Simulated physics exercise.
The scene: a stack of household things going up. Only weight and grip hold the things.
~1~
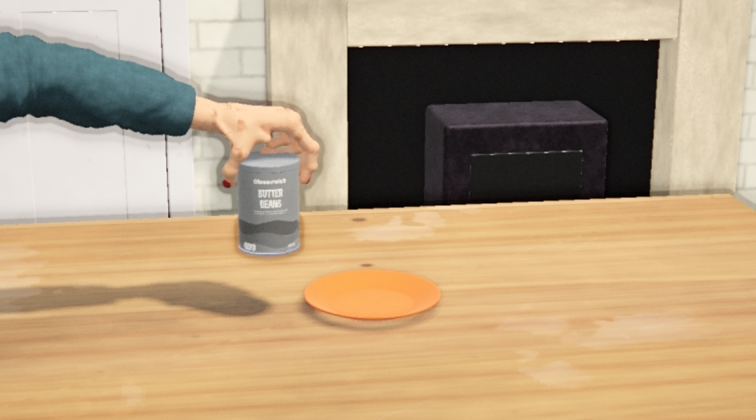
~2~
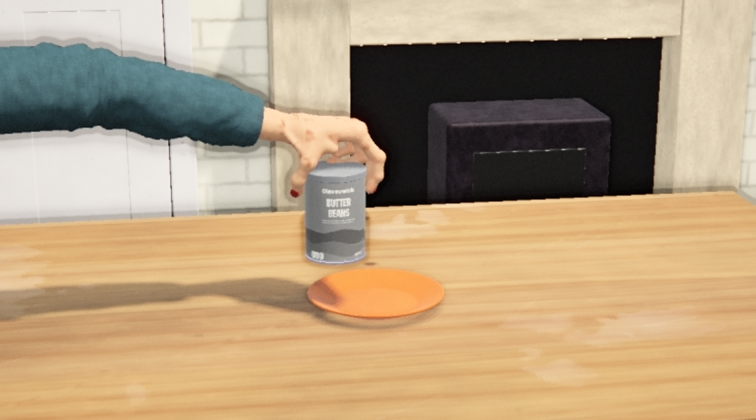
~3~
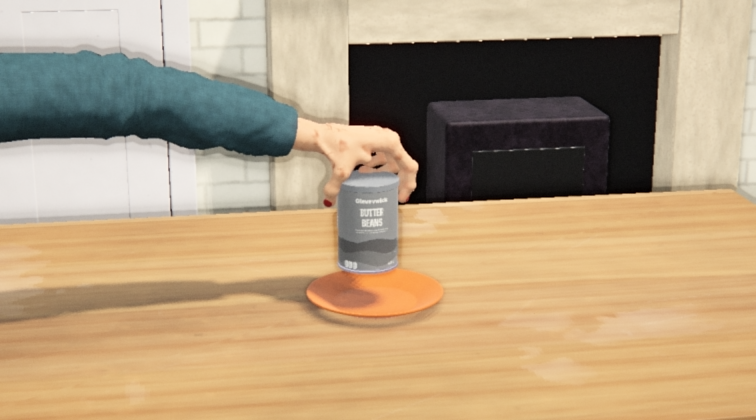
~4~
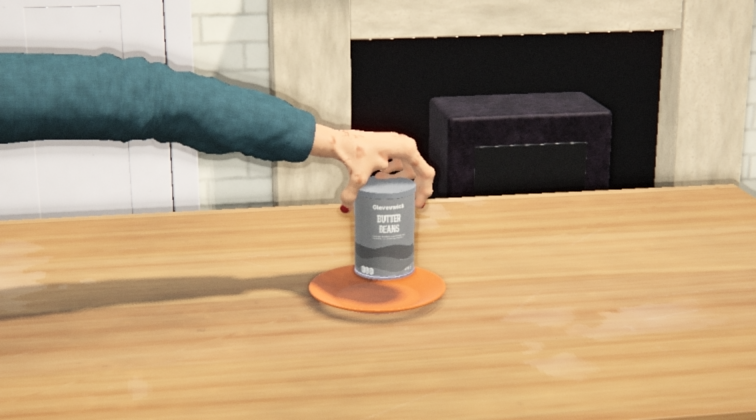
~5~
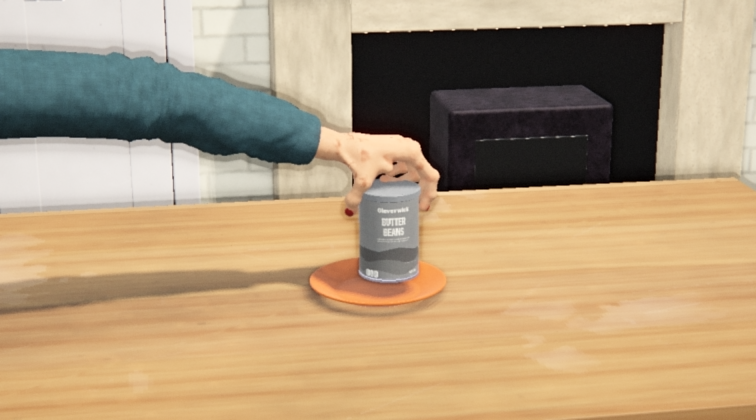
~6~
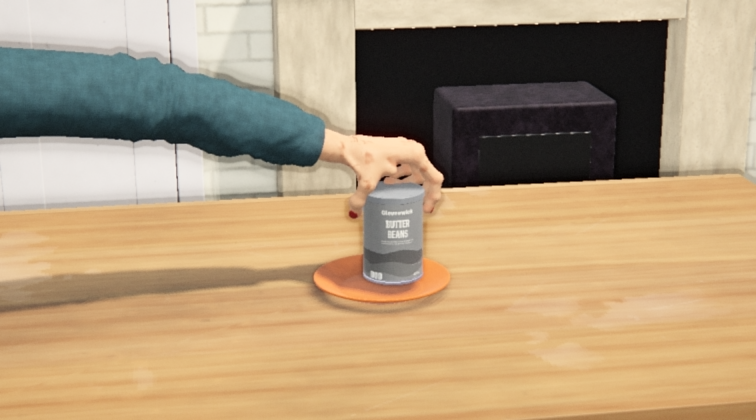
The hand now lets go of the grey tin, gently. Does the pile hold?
Here the pile keeps its balance.
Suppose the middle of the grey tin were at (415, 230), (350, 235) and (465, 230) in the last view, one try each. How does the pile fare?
First, it keeps its balance; second, it holds; third, it gives way.
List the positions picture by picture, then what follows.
The first frame shows coming down; grey tin (268, 203); orange plate (372, 300).
The second frame shows coming down; grey tin (335, 212); orange plate (376, 298).
The third frame shows coming down; grey tin (368, 221); orange plate (375, 297).
The fourth frame shows coming down; grey tin (385, 228); orange plate (377, 293).
The fifth frame shows coming down; grey tin (389, 230); orange plate (378, 286).
The sixth frame shows set down, still held; grey tin (393, 232); orange plate (382, 283).
Then, 0.20 s after the last picture, nothing has stirred.
Then, 0.60 s after the last picture, grey tin resting near (393, 233).
At rest, both in place. Seen from the same camera at the end, grey tin near (393, 233). The pile stays up.
